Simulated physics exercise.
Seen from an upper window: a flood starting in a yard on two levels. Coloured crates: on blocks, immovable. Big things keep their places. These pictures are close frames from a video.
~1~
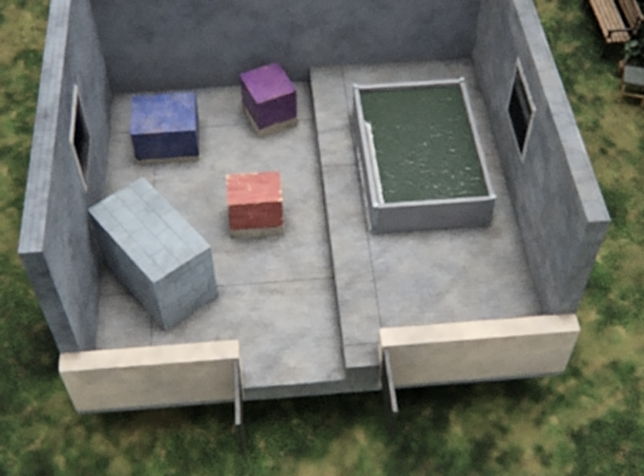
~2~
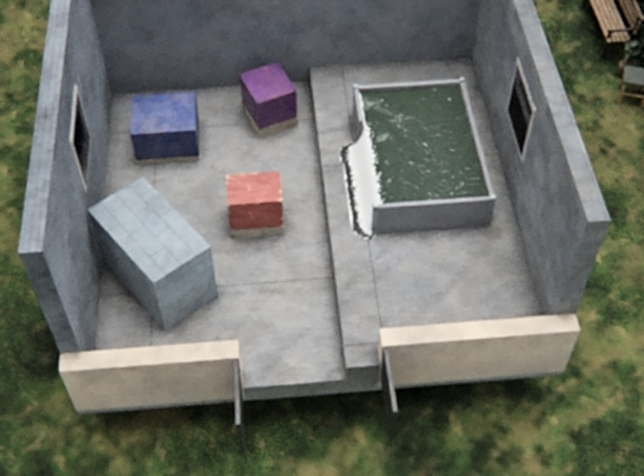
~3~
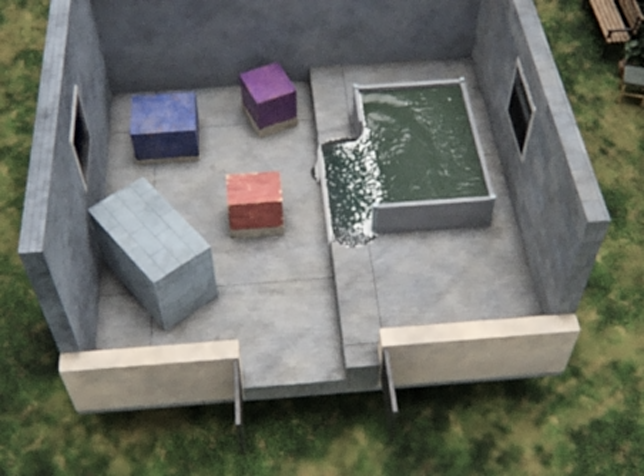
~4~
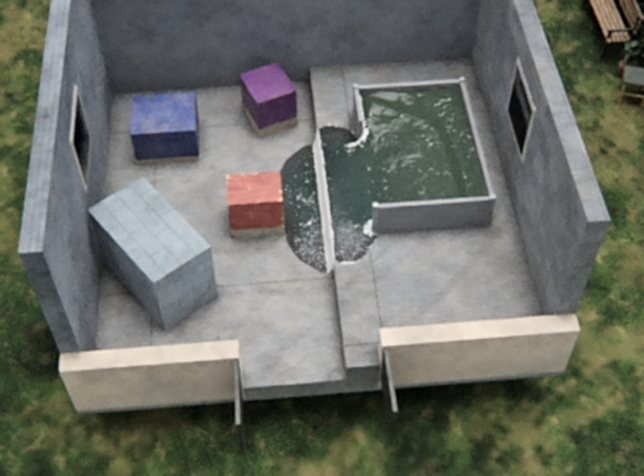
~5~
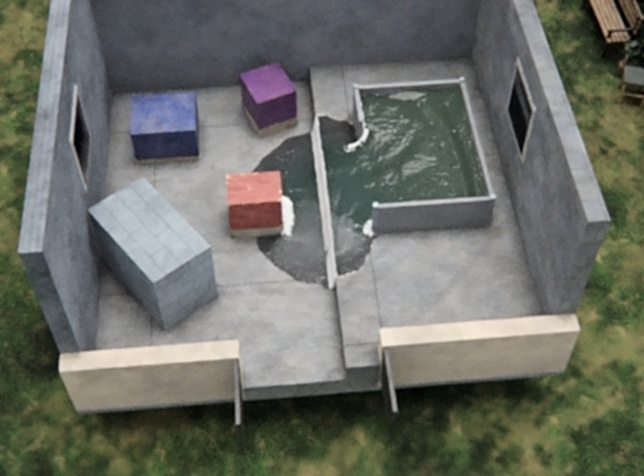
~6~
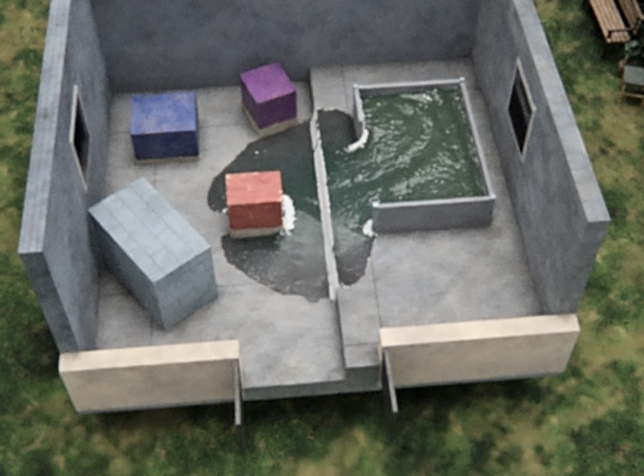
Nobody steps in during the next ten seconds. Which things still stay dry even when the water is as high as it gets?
The purple crate will be out of the water's reach. The blue crate will be within the water's reach. The red crate will be within the water's reach.
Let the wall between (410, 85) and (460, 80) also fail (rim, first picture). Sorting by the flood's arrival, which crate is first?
My pick is the one in purple.
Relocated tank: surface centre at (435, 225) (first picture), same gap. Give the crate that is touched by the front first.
Red one.
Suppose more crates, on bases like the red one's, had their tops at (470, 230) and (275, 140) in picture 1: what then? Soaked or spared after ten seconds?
First is never reached; second is reached.
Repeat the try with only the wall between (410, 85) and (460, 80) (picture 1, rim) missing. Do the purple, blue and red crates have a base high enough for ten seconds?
Result: Purple crate is swamped; blue crate is swamped; red crate is not reached.
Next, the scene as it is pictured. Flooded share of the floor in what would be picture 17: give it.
Estimated share: About 50 %.
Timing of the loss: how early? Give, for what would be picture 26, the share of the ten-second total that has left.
Result, approximate: 25 per cent.
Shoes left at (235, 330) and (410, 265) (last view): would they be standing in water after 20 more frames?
Taking the two points in turn, the first is waterlogged and the second is spared.
A moment on, water covers 35 % of the floor; the purple crate water round its plinth, the blue crate water round its plinth, the red crate water round its plinth.
Next, water covers 50 % of the floor; the purple crate water round its plinth, the blue crate water round its plinth, the red crate water round its plinth.
Then, water covers 65 % of the floor; the purple crate water round its plinth, the blue crate water round its plinth, the red crate water round its plinth.
Later, water covers 65 % of the floor; the purple crate water round its plinth, the blue crate water round its plinth, the red crate water round its plinth.
In the end, water covers 65 % of the floor; the purple crate stayed above the water, the blue crate was topped, the red crate was topped.
